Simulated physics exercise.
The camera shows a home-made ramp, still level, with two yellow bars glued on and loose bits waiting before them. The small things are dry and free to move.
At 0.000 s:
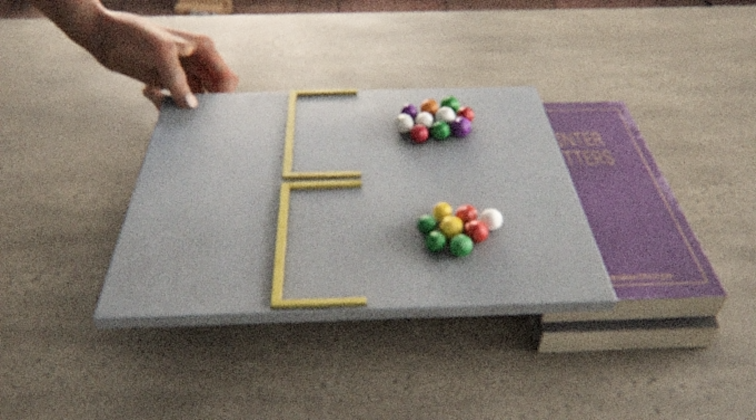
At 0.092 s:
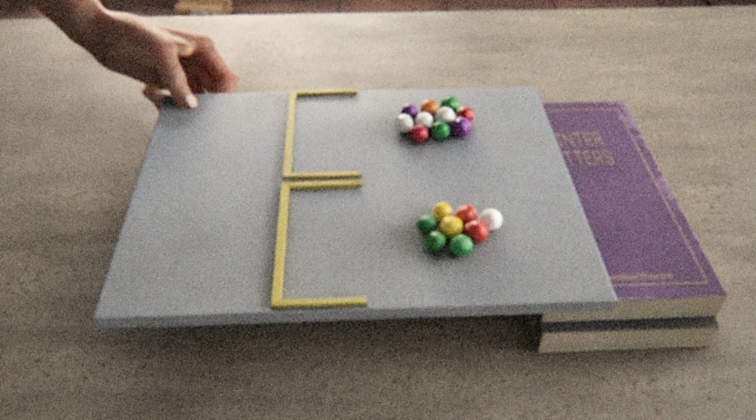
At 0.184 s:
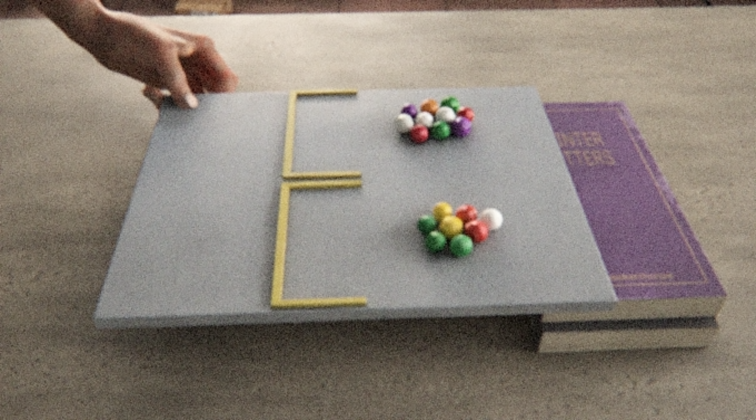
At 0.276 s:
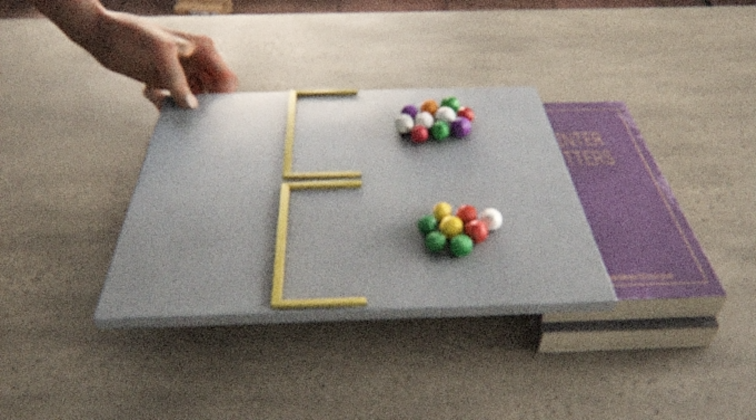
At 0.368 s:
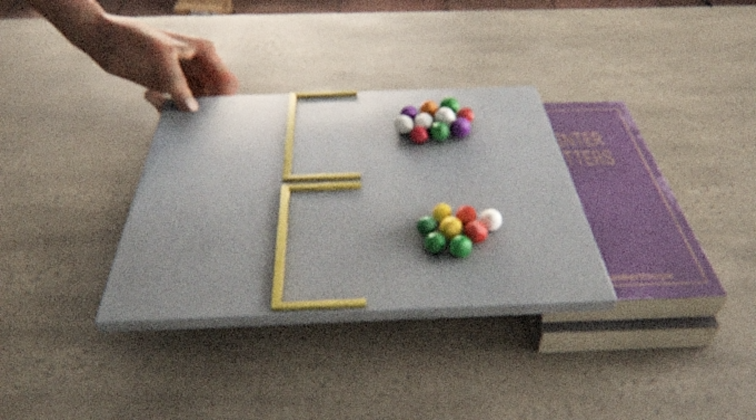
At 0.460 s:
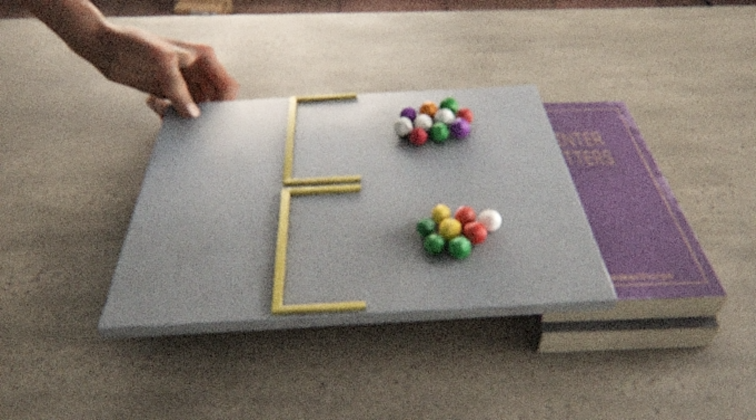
On a table, a hand slightly lowers the left end of a board holding colourful balls.
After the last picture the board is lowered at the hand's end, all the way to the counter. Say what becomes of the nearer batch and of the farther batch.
In order: I think the nearer batch will pass beyond its barrier; I think the farther batch will pass beyond its barrier.
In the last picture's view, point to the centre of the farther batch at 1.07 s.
Around (302, 146).
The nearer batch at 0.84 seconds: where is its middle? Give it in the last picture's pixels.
Centre at that time, last view: Approx. (402, 242).
Around 0.63 s, board sloping at 6°; nearer batch where it was; farther batch where it was.
Around 0.84 s, board sloping at 9°; nearer batch on its way down; farther batch on its way down.
Around 1.07 s, board resting at 9°; nearer batch a small part past its bar; farther batch about a quarter past its bar.
Finally (2.4 s), board resting at 9°; nearer batch most past its bar; farther batch most past its bar.
